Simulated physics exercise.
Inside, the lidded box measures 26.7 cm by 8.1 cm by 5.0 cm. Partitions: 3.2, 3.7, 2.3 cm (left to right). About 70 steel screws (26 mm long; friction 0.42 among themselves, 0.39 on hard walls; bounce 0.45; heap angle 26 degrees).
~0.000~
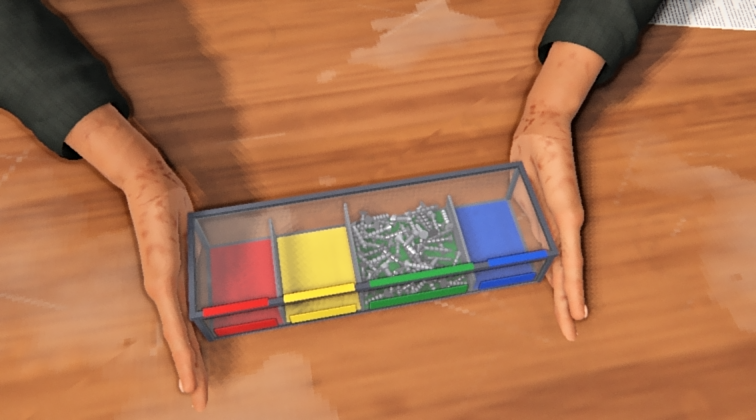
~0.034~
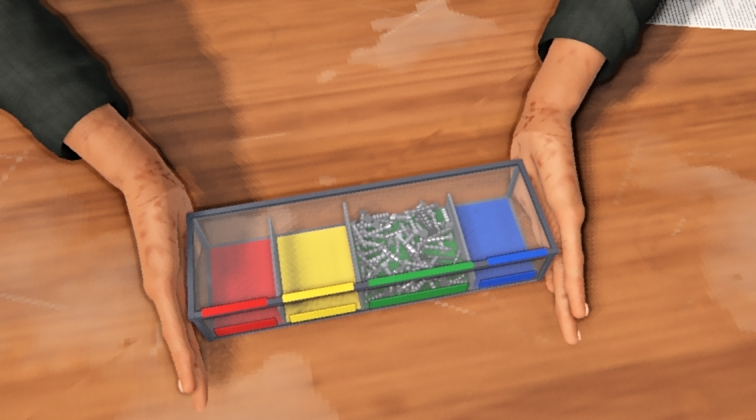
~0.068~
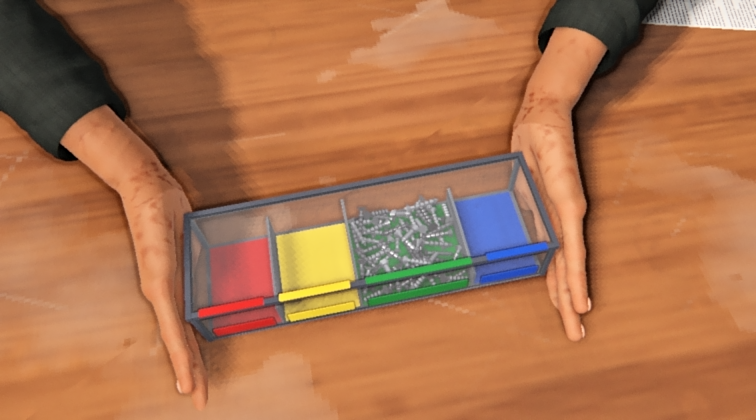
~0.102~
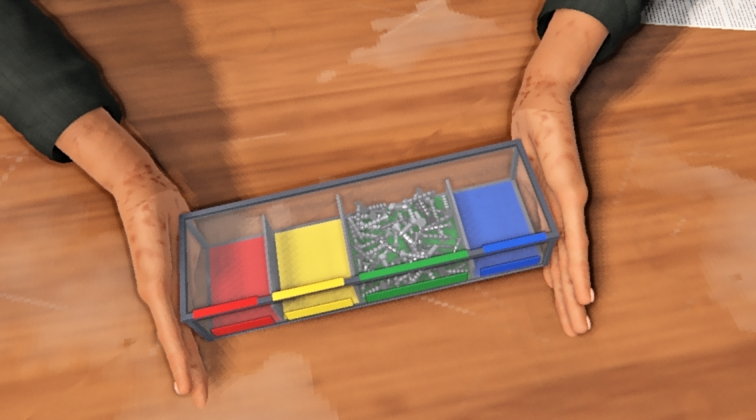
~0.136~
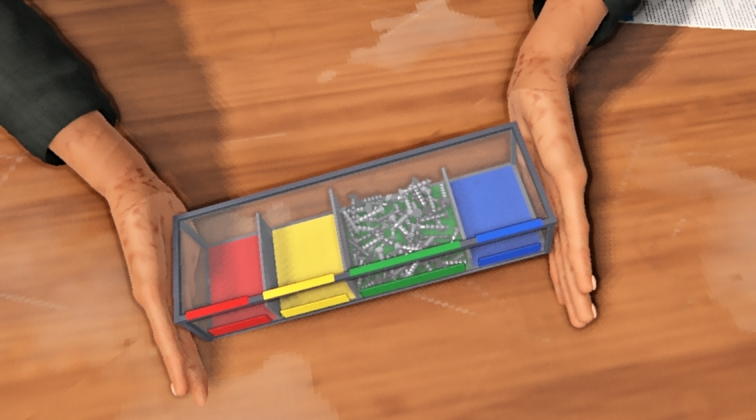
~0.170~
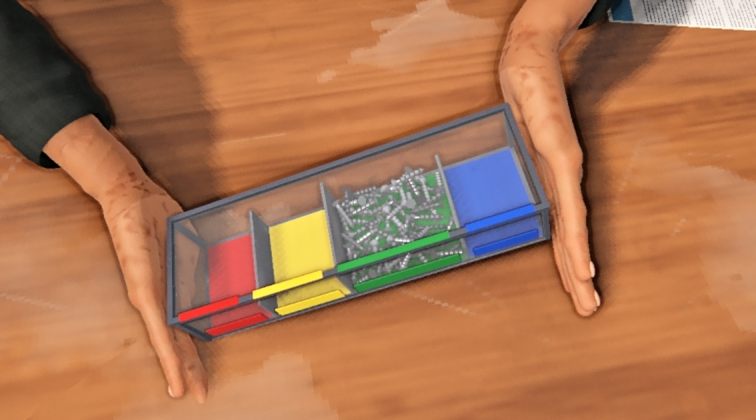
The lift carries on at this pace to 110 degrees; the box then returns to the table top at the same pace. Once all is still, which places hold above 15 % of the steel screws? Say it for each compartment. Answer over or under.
Red compartment: Under; blue compartment: Under; green compartment: Over; yellow compartment: Under.
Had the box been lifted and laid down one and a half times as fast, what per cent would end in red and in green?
In that case red 5; green 95.
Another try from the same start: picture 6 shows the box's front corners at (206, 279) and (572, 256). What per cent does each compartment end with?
Red 0, blue 75, green 25, yellow 0.
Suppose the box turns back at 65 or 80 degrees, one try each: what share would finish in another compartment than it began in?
About 10 and 10 per cent.
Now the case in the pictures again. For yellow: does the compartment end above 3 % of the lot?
Yellow yes.
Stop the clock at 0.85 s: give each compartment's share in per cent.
Red 5, blue 0, green 95, yellow 5.
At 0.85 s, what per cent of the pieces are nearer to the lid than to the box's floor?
About 60 per cent.
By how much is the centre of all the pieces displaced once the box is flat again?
Roughly 3.5 cm.
Then, at 0.85 s, tilt 110 degrees; red 5 %, green 95 %, yellow 5 %.
After 1.30 s, tilt 48 degrees; red 5 %, green 85 %, yellow 10 %.
After 1.82 s, tilt 0 degrees; red 5 %, green 85 %, yellow 10 %.
By 2.1 s all is still; red 5 %, blue 0 %, green 85 %, yellow 10 %.
